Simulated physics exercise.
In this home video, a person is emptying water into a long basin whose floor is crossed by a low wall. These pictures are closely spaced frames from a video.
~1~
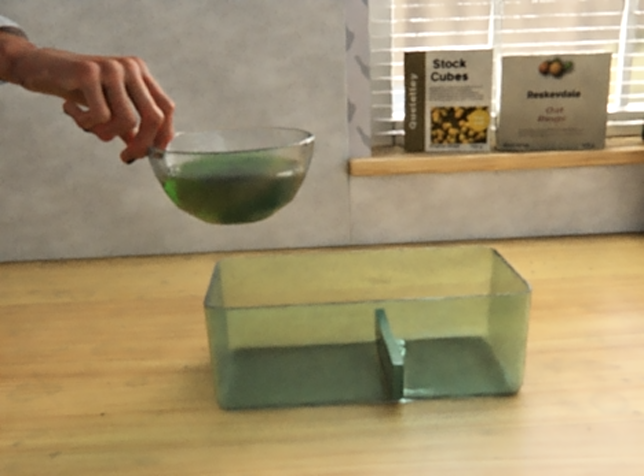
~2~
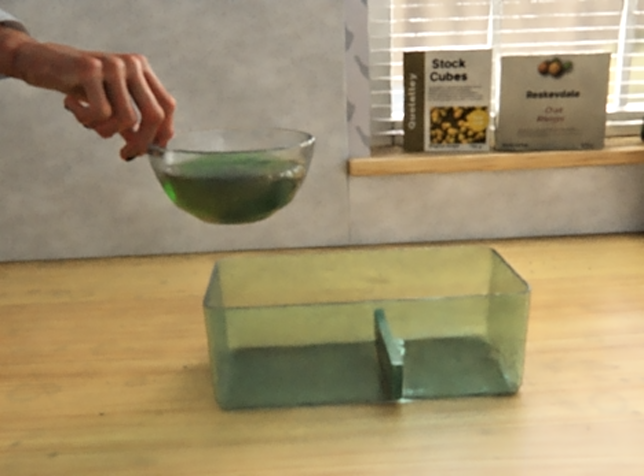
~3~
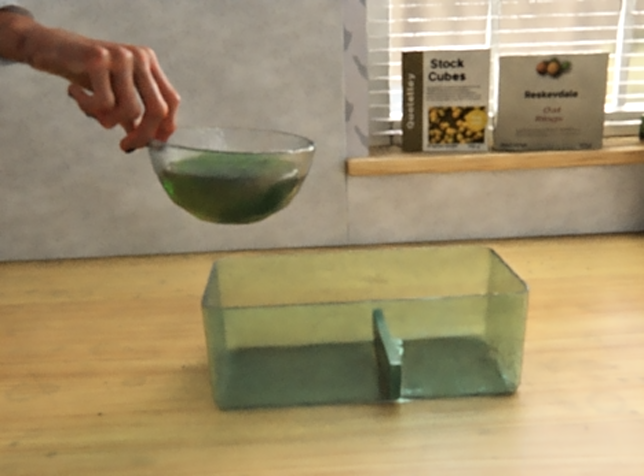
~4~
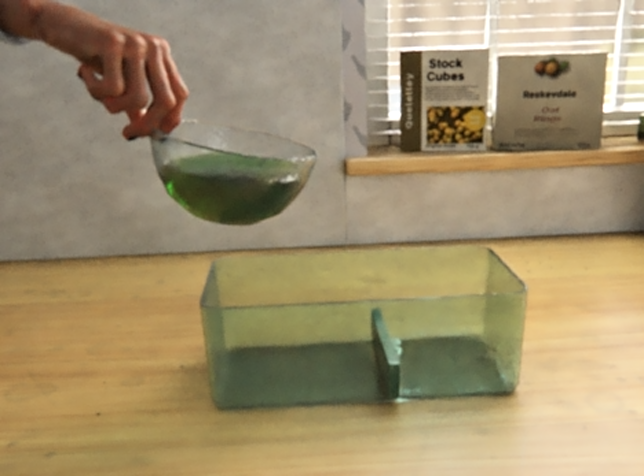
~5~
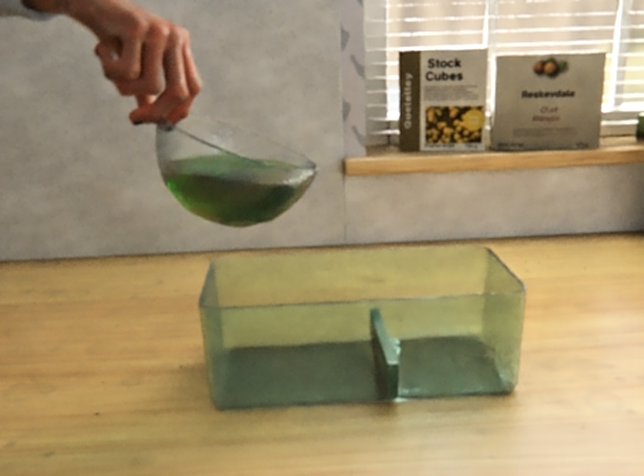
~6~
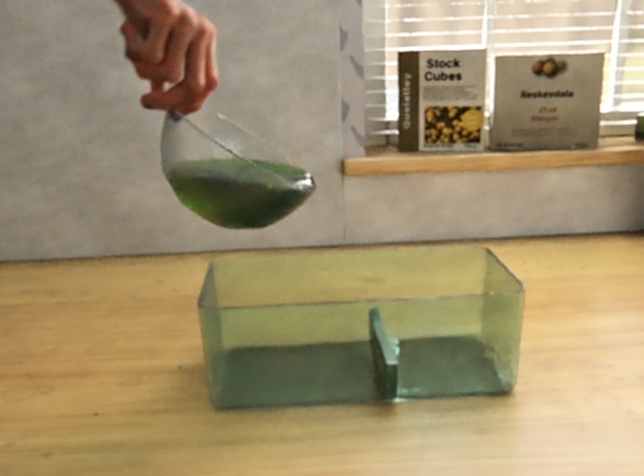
A hand held a clear glass bowl of green water above a long, low-walled basin on a wooden counter, then steadily tilted it to the right until the water reached the lowered rim.
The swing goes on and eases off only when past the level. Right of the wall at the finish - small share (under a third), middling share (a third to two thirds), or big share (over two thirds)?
Small.
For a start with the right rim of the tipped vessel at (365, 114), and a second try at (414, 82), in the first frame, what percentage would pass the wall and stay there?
First place gives some 55 %, second place some 75 %.
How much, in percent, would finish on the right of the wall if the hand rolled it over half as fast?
Roughly 15 per cent ends up there.
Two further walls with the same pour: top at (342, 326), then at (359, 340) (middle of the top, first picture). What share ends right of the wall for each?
Roughly 60 per cent first and roughly 45 per cent second.
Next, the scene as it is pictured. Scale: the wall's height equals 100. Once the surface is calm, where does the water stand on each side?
Left 50 per cent, right 10.
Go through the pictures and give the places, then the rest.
In the first frame, it leans 0°; its right rim is at (313, 138); the water meets the walls at (161, 169) and (306, 164); the long basin's rim runs from (212, 283) to (511, 269); the wall's top is at (388, 335).
In the second frame, it leans 2°; its right rim is at (313, 140); the water meets the walls at (160, 168) and (305, 164).
In the third frame, it leans 6°; its right rim is at (314, 146); the water meets the walls at (160, 166) and (305, 166).
In the fourth frame, it leans 13°; its right rim is at (316, 156); the water meets the walls at (162, 164) and (306, 170).
In the fifth frame, it leans 23°; its right rim is at (316, 170); the water meets the walls at (165, 164) and (310, 172).
In the sixth frame, it leans 34°; its right rim is at (315, 187); the water meets the walls at (169, 167) and (312, 175); 1 per cent is over the edge.
A moment on, the tilt is 97° and 13 per cent is still to pour, 59 is left of the wall and 2 right of it.
Next, the tilt is 107° and 1 per cent is still to pour, 85 is left of the wall and 6 right of it.
Then the tilt is 107° and 0 per cent is still to pour, 83 is left of the wall and 11 right of it.
Later the tilt is 107° and 0 per cent is still to pour, 83 is left of the wall and 11 right of it.
Finally, 83 per cent lies left of the wall, 11 right of it and 5 outside.
